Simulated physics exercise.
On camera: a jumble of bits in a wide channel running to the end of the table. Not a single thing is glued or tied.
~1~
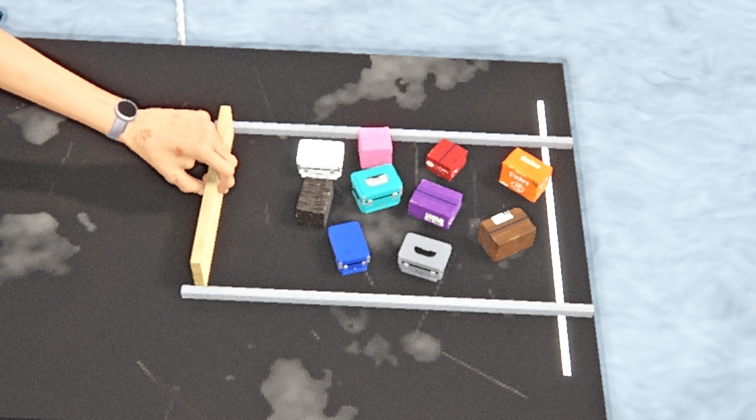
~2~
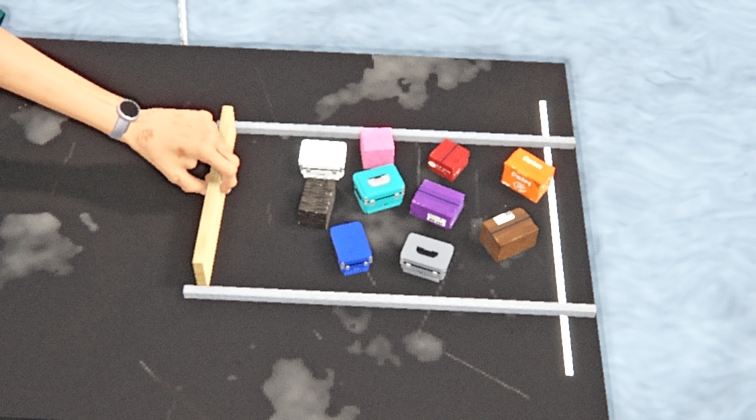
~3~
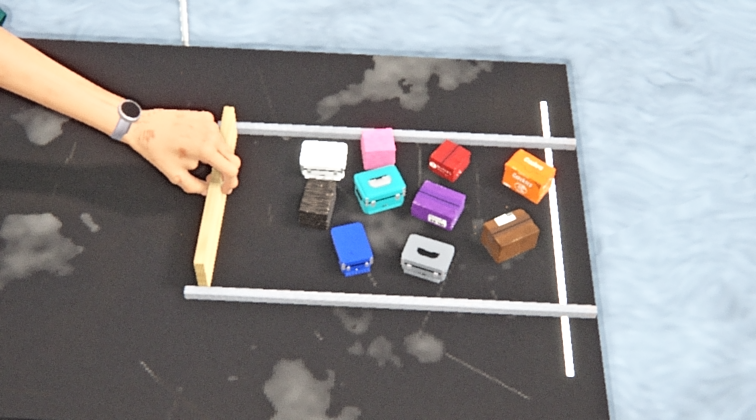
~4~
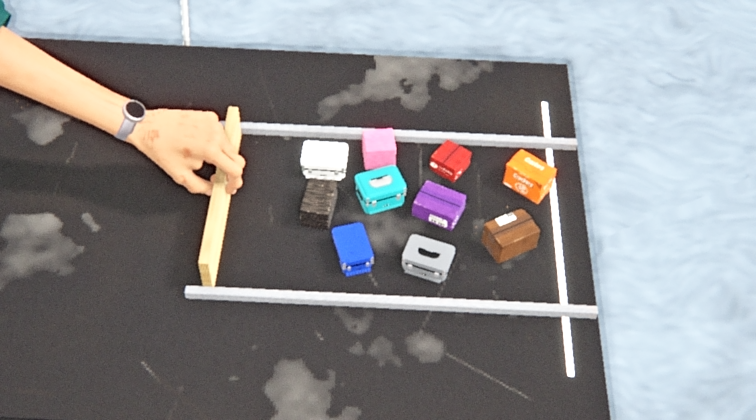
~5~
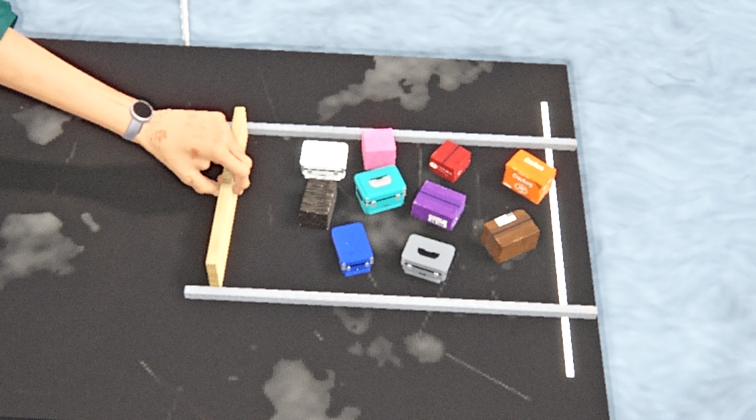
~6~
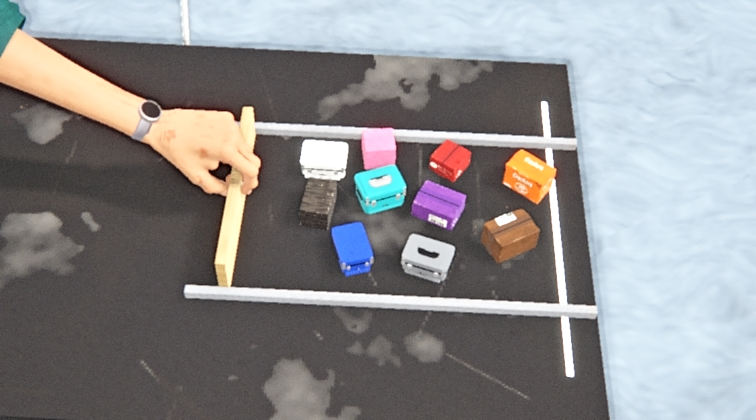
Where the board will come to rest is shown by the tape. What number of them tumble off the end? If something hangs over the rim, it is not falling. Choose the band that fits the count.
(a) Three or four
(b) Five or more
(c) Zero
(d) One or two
Answer: B.
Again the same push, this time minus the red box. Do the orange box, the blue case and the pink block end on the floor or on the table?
Orange box: Over the edge; blue case: Still there; pink block: Over the edge.
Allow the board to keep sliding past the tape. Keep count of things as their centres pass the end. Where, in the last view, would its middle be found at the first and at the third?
Roughly (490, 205) and then roughly (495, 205).
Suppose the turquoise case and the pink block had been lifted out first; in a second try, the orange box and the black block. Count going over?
Tally per try: 5 / 5.
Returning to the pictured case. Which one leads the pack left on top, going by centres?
The white case finishes nearest.
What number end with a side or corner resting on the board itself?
That number would be 3.
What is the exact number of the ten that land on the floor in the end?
Precisely 7.
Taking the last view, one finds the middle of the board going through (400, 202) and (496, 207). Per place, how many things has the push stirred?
At that stage 9; at the next, 10.
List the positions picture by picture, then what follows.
In the first picture, orange box (526, 175); brown box (507, 234); red box (447, 159); board (214, 193); tape (552, 223).
In the second picture, brown box (509, 235); black block (317, 203).
In the third picture, red box (450, 161); board (217, 194).
In the fourth picture, orange box (530, 176); pink block (379, 149).
In the fifth picture, brown box (510, 236); purple box (439, 205).
In the sixth picture, orange box (529, 176); brown box (510, 236); red box (450, 161); board (237, 194); tape (556, 224).
Early on, none off yet; orange box at rest near (529, 176); brown box at rest near (510, 236); red box at rest near (450, 161).
A while later, none off yet; orange box travelled about its own width near (564, 185); brown box travelled about its own width near (560, 251); red box travelled well along near (545, 159).
Finally, the number that fall off is five or more; lost, pink block, turquoise case, grey case, purple box, red box, brown box and orange box.
